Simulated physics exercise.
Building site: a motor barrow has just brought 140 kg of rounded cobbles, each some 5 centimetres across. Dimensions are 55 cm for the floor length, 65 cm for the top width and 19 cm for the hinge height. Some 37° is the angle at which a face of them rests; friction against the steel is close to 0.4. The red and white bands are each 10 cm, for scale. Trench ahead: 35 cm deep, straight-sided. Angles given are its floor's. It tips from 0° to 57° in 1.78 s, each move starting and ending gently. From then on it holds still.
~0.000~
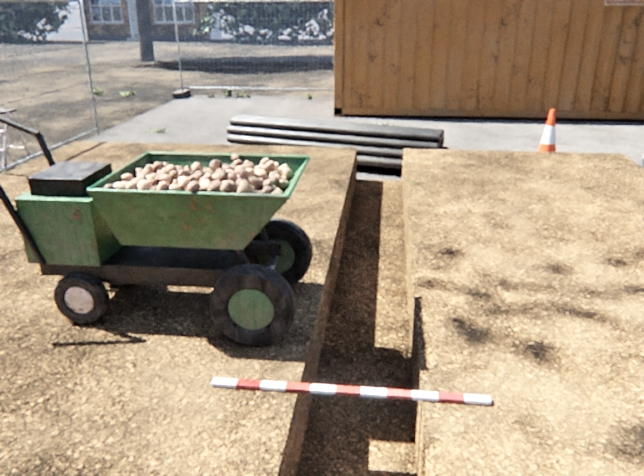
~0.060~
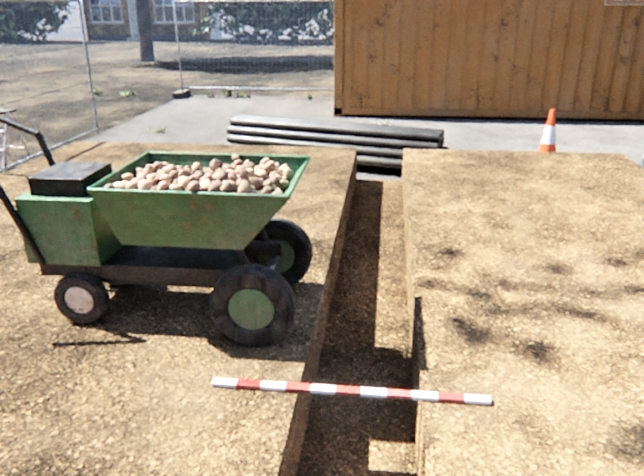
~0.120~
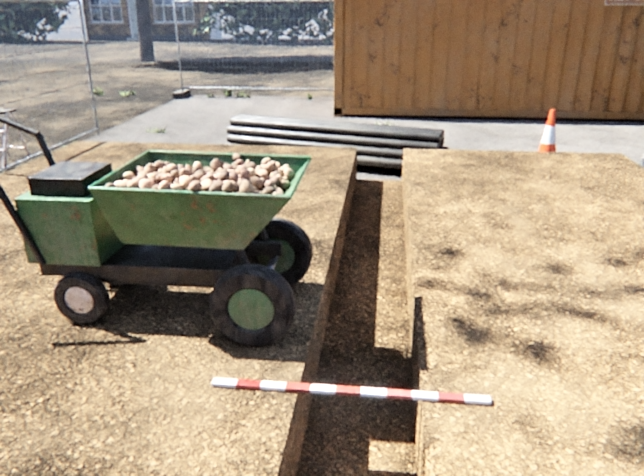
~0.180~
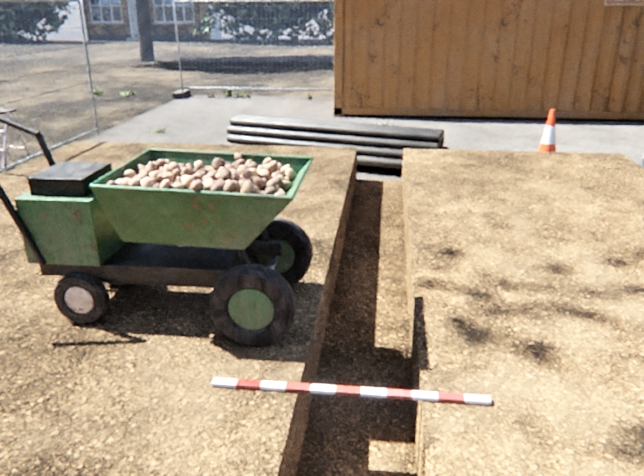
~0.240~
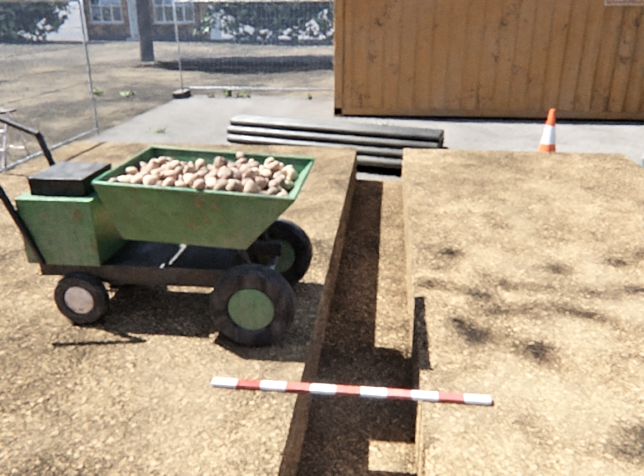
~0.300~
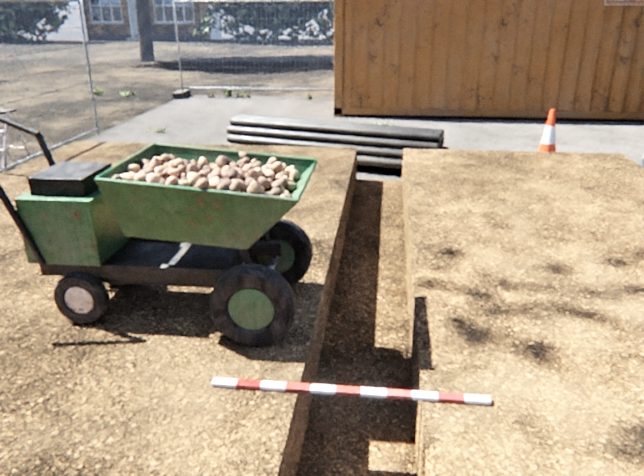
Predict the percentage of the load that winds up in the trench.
My prediction is about 54 per cent.
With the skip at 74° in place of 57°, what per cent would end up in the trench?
Then about 60 per cent.
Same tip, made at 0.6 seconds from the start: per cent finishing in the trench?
I'd put it at some 35 in a hundred.
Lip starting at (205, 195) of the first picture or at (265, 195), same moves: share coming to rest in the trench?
Roughly 75 in a hundred from the first, 70 in a hundred from the second.
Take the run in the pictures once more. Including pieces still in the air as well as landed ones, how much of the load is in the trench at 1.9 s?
Around 15 per cent of it.
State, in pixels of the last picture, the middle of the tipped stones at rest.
Centre estimate: Around (395, 367).
After 1.3 s the floor is at 48°; 100 % in the skip; the foremost stones are at (369, 249).
After 1.9 s the floor is at 57°; 77 % in the skip, 17 % in the trench, 7 % past the trench; the foremost stones are at (449, 314).
After 2.2 s the floor is at 57°; 56 % in the skip, 26 % in the trench, 18 % past the trench; the foremost stones are at (513, 325).
After 4.2 s the floor is at 57°; 26 % in the skip, 54 % in the trench, 21 % past the trench; the foremost stones are at (550, 323).
